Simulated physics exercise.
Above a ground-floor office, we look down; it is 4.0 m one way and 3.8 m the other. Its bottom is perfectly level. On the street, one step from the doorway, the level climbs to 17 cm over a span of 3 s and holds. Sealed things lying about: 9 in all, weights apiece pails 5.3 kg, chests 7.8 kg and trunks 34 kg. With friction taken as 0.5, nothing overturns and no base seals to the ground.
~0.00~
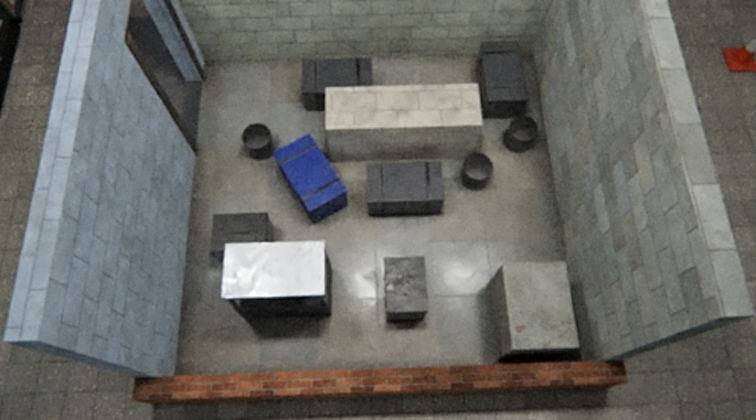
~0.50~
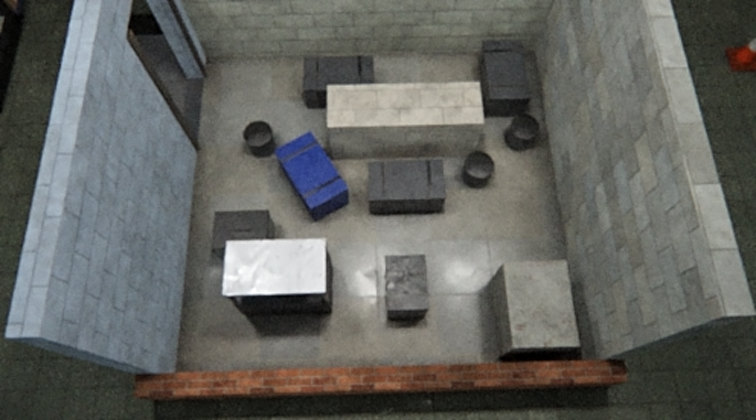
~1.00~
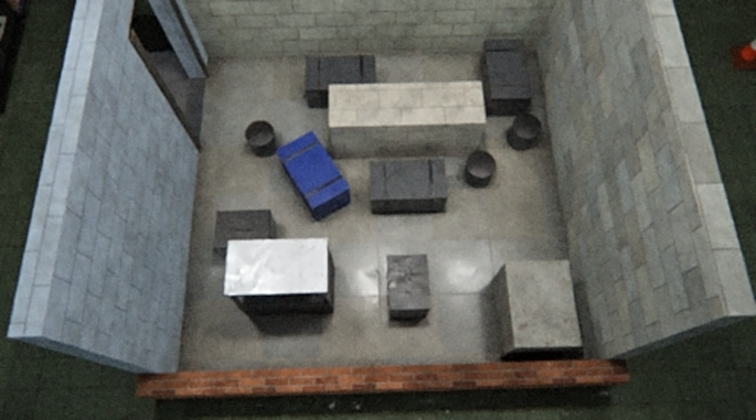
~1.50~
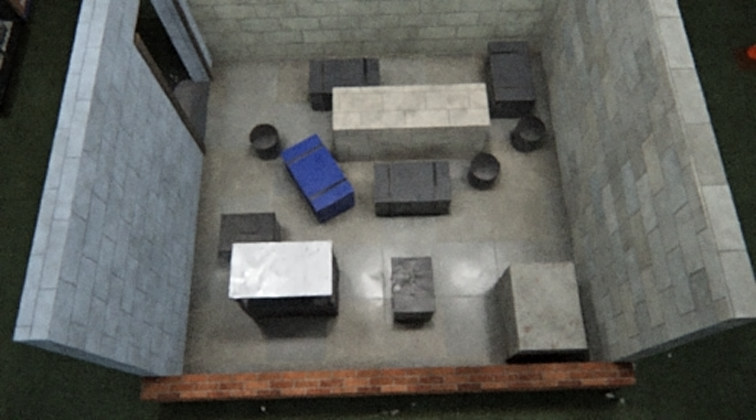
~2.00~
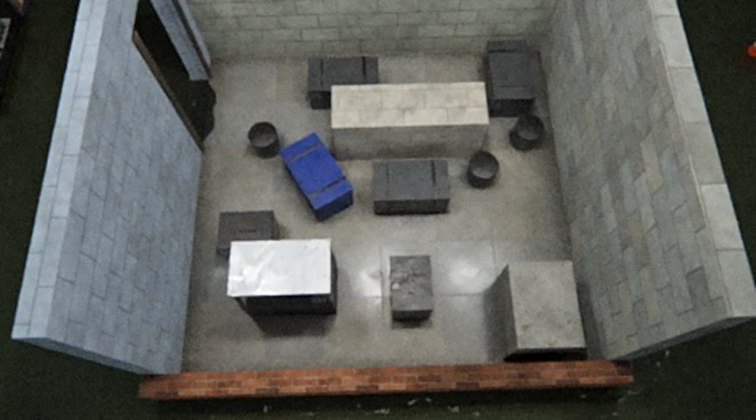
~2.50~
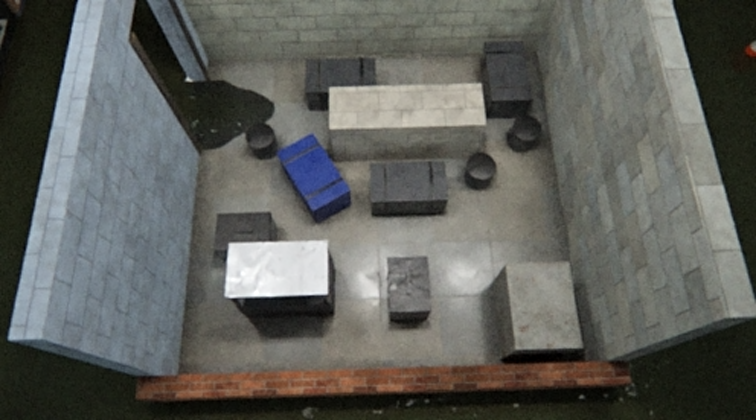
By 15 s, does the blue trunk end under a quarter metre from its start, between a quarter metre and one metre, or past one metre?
It winds up a bit off.
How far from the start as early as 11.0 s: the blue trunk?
Roughly 20 centimetres by that point.
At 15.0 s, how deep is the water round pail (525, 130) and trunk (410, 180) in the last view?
I'd estimate 8 cm for the first and 8 cm for the second.
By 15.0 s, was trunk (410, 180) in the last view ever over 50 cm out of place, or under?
The answer here is not bigger.
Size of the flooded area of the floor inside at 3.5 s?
My estimate is roughly 2.0 m2.
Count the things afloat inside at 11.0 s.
I'd say 2 of them.
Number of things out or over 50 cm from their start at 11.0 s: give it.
Tally: 2.
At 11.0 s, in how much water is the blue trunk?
7 cm, roughly.
After 3.5 s the blue trunk is near (313, 171), 0.0 m from its start, aground; 0 afloat.
After 6.8 s the blue trunk is near (313, 171), 0.0 m from its start, aground; 0 afloat.
After 11.0 s the blue trunk is near (312, 185), 0.2 m from its start, aground; 2 afloat.
After 15.0 s the blue trunk is near (288, 230), 0.7 m from its start, aground; 5 afloat.
